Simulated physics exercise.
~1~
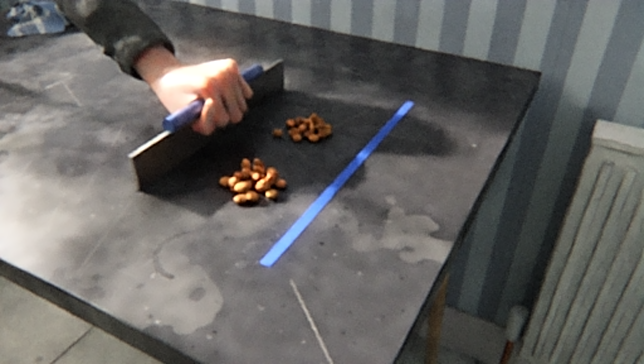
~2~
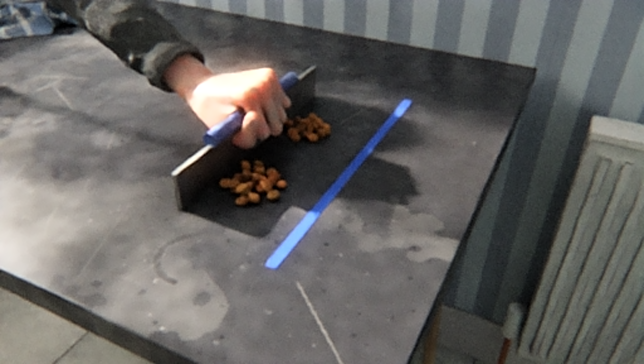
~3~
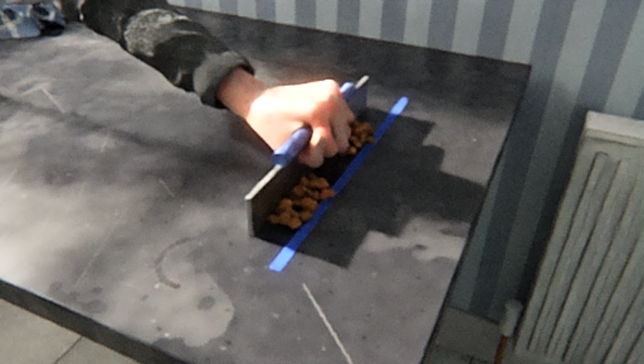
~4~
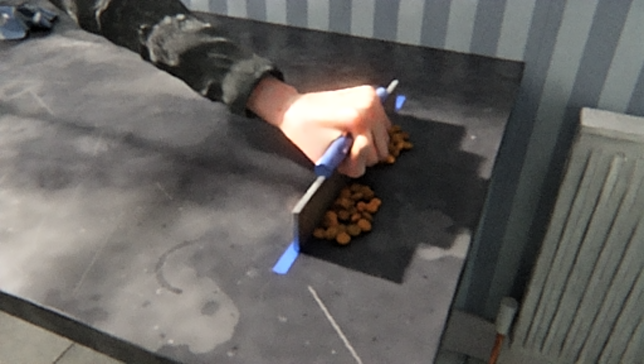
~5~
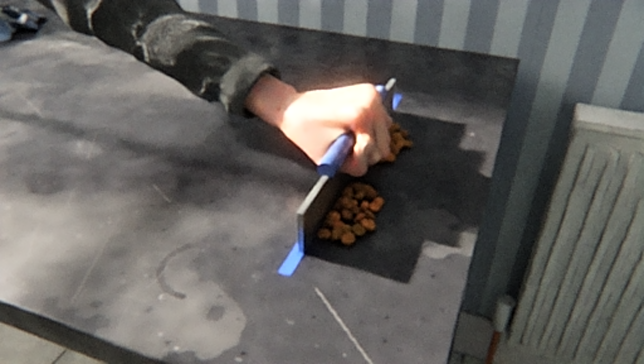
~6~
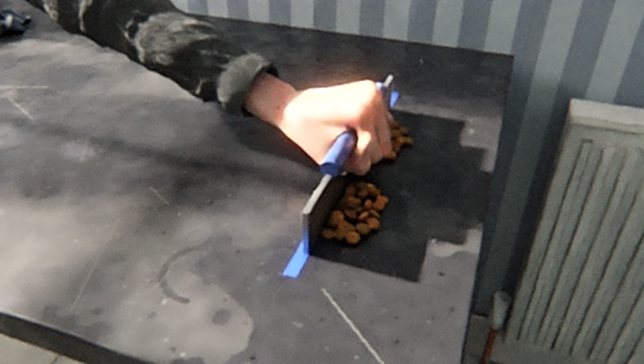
Hand sweeping two piles of small brown nuggets rightward along a dark table with a scraper, stopping at a blue tape strip.
